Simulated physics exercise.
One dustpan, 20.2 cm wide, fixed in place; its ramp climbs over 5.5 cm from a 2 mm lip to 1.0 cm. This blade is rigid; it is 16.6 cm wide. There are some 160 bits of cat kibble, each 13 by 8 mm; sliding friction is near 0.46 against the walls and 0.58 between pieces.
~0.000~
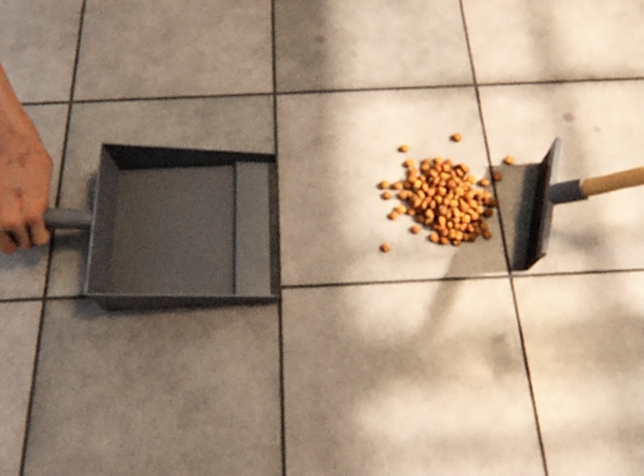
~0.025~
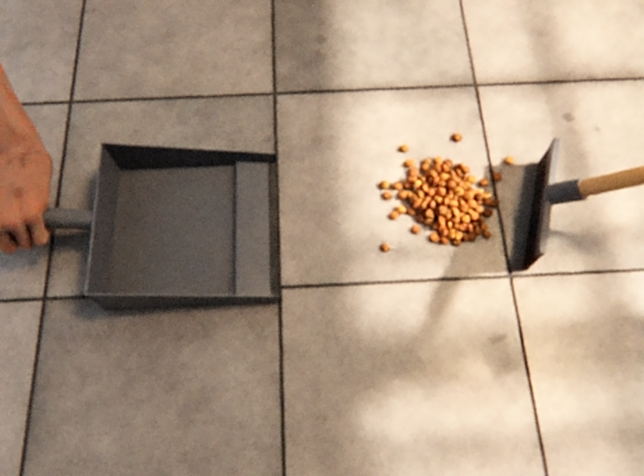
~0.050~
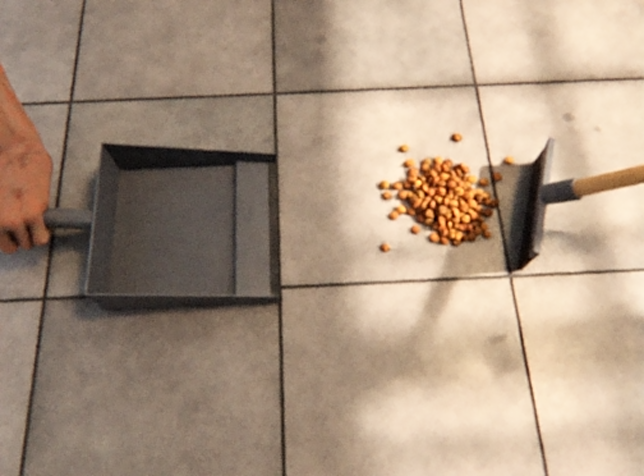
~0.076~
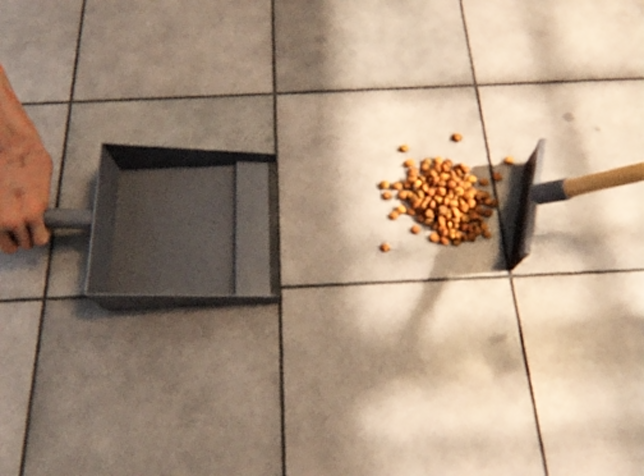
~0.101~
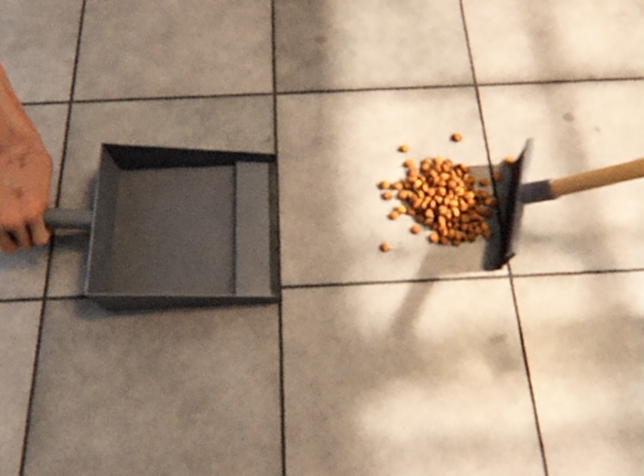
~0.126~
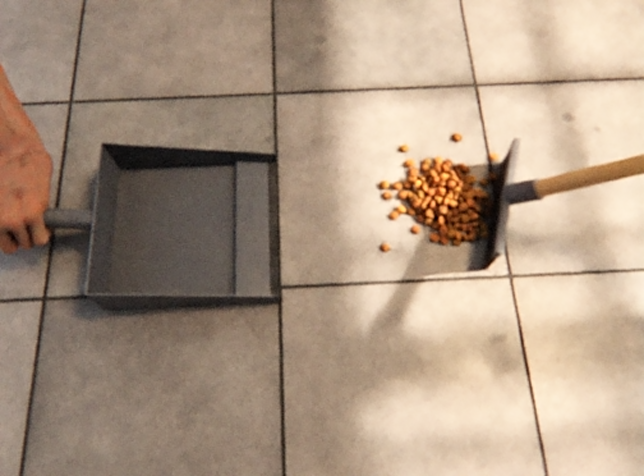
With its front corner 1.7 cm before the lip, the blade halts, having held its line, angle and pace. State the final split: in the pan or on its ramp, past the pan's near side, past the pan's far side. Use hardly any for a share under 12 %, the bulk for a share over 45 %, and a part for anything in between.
In the pan or on its ramp: A part, past the pan's near side: Hardly any, past the pan's far side: A part.
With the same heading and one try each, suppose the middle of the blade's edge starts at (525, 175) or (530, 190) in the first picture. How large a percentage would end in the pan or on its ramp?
Around 15 percent, then around 20 percent.
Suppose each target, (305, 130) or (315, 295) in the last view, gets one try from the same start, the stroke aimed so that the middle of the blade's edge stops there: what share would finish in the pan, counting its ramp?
First try around 10 %, second try around 0 %.
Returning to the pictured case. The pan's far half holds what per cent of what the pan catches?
I'd put it near 70 per cent.
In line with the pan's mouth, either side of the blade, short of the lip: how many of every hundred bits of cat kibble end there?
Share: Roughly 50 percent.
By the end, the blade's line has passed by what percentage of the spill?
Some 20 percent of it.
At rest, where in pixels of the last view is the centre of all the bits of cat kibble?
When it all comes to rest, the middle is near (292, 183).
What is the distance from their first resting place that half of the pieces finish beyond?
Median: Approx. 22 cm.
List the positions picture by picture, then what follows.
Blade from (542, 253) to (556, 145), moved 0.0 cm, 0 of the pieces shifted so far; middle of the pieces at (450, 200); pan at (181, 233), in the first frame.
Blade from (540, 253) to (554, 145), moved 0.2 cm, 0 of the pieces shifted so far; middle of the pieces at (450, 200), in the second frame.
Blade from (534, 253) to (549, 145), moved 0.9 cm, 0 of the pieces shifted so far; middle of the pieces at (450, 200), in the third frame.
Blade from (525, 253) to (540, 145), moved 2.1 cm, 0 of the pieces shifted so far; middle of the pieces at (450, 200), in the fourth frame.
Blade from (512, 253) to (528, 145), moved 3.7 cm, 0 of the pieces shifted so far; middle of the pieces at (450, 200), in the fifth frame.
Blade from (497, 253) to (515, 145), moved 5.4 cm, 3 of the pieces shifted so far; middle of the pieces at (450, 200); pan at (181, 233). Its pace works out near 0.72 m/s, heading 3 degrees away from the viewer's side, in the sixth frame.
After 0.31 s, middle of the blade 16 cm from the lip; 0 % over the lip, far side 15 %, near side 0 %.
After 0.43 s, middle of the blade 8 cm from the lip; 0 % over the lip, far side 25 %, near side 0 %.
After 0.68 s, middle of the blade 4 cm from the lip; 15 % over the lip, far side 30 %, near side 0 %.
At rest (1.1 s), pan 15 %, near side 0 %, far side 30 %, in front of the lip or behind the blade 50 %.
